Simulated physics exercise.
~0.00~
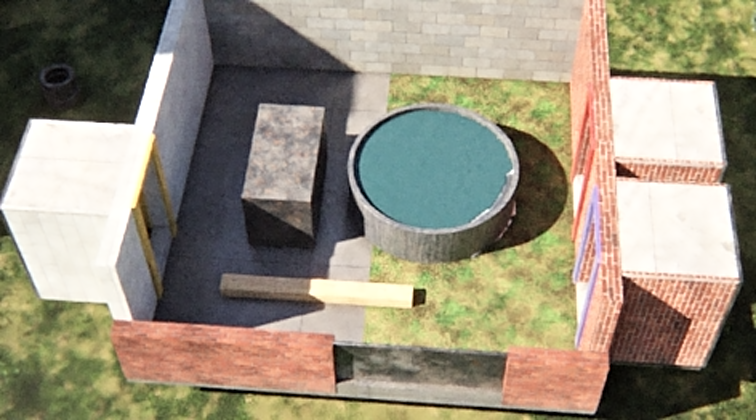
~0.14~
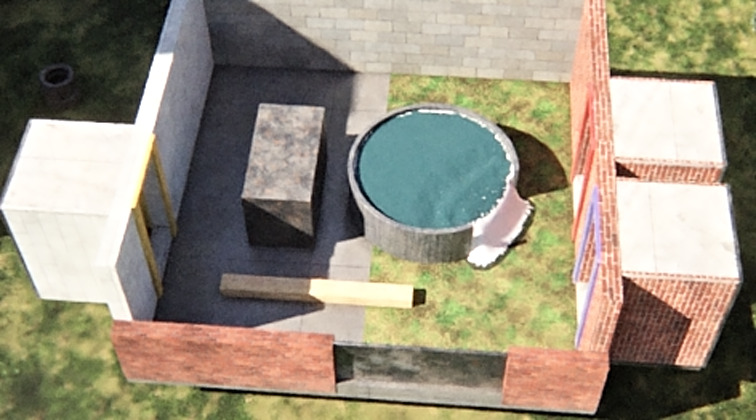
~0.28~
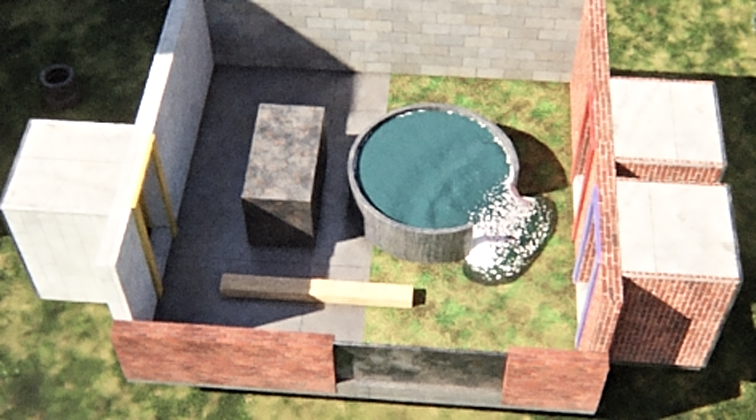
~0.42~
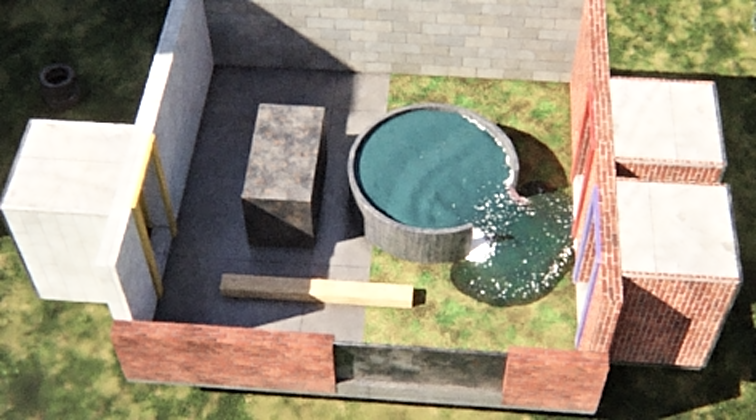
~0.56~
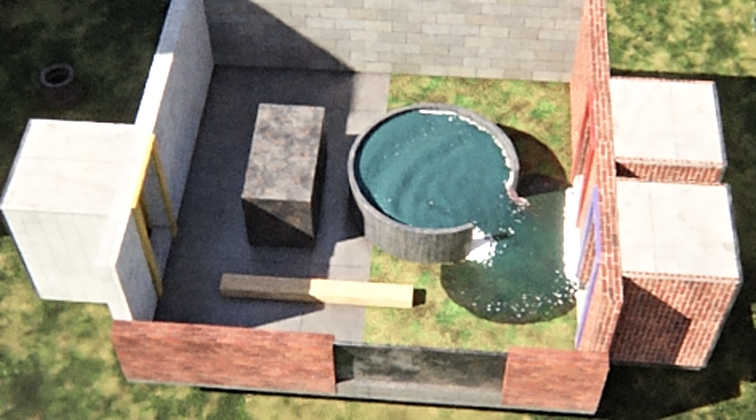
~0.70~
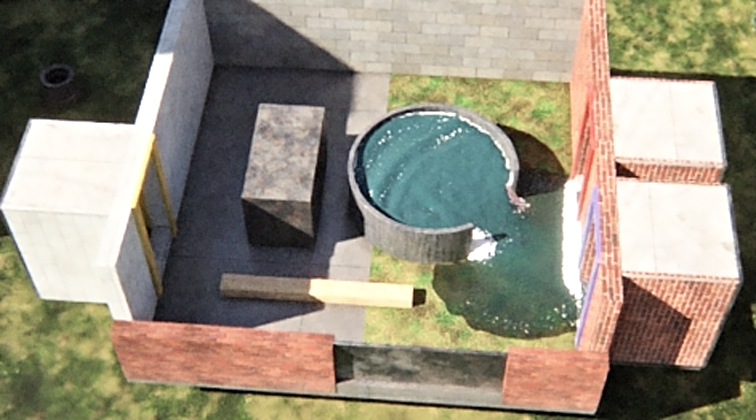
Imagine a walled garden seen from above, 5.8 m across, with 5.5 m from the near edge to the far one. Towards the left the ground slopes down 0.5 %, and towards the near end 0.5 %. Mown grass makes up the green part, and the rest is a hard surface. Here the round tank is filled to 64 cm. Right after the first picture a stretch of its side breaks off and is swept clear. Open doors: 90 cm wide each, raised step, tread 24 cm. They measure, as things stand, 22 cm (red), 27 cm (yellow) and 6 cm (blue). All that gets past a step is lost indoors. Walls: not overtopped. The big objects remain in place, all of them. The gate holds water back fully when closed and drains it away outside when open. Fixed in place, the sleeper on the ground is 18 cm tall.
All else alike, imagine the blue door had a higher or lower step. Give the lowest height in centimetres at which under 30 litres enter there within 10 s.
22 cm.
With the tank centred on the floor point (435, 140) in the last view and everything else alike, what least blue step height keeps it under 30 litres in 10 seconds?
Close to 11.0 cm would do it.
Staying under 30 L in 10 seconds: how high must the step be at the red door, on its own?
Red door, minimum about 25 cm.
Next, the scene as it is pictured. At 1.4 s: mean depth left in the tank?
Mean depth: Approx. 44 cm.
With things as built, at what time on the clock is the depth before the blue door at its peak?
It peaks at about 1.2 s.
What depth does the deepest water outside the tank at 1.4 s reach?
I'd estimate roughly 42 cm.
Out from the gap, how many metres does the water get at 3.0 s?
Distance from gap: Approx. 3.8 m.
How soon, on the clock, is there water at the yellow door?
Arrival time, yellow: 4.5 seconds.
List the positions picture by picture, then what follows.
The first picture shows still water, 64 cm deep, in the round tank at (433, 169); the blue door at (588, 269) is dry.
In the second picture, the front is at (493, 262), 0.3 m from the gap at (499, 223); 0.3 m2 of floor is wet, 64 cm left at the back.
In the third picture, the front is at (552, 222), 0.7 m from the gap at (499, 224); 1.0 m2 of floor is wet, 64 cm left at the back.
In the fourth picture, water pours out at (499, 225) and has run 1.1 m, to (549, 287); about 9 cm deep outside, 64 cm at the back.
In the fifth picture, the gap is at (499, 225), the front 1.5 m out at (575, 299); the back of the round tank holds 64 cm.
In the sixth picture, water pours out at (499, 224) and has run 1.8 m, to (576, 325); about 8 cm deep outside, 62 cm at the back; water is at the blue door at (588, 269).
After 1.4 s water covers 20 % of the floor, deepest (42 cm) near (574, 250); 21 cm at the blue door, 44 litres in over its 6 cm step.
After 3.0 s water covers 40 % of the floor, deepest (31 cm) near (578, 371); 20 cm at the blue door, 163 litres in over its 6 cm step.
After 10.0 s water covers 95 % of the floor, deepest (15 cm) near (212, 126); 9 cm at the blue door, 354 litres in over its 6 cm step.
At the blue door as built, the water arrived by 0.7 s and peaked near 22 cm at 1.2 s.
With a step of 20 cm, 47 litres would have come in within the 10 s; with 27 cm, 8 litres. So under 30 litres takes about 22 cm.
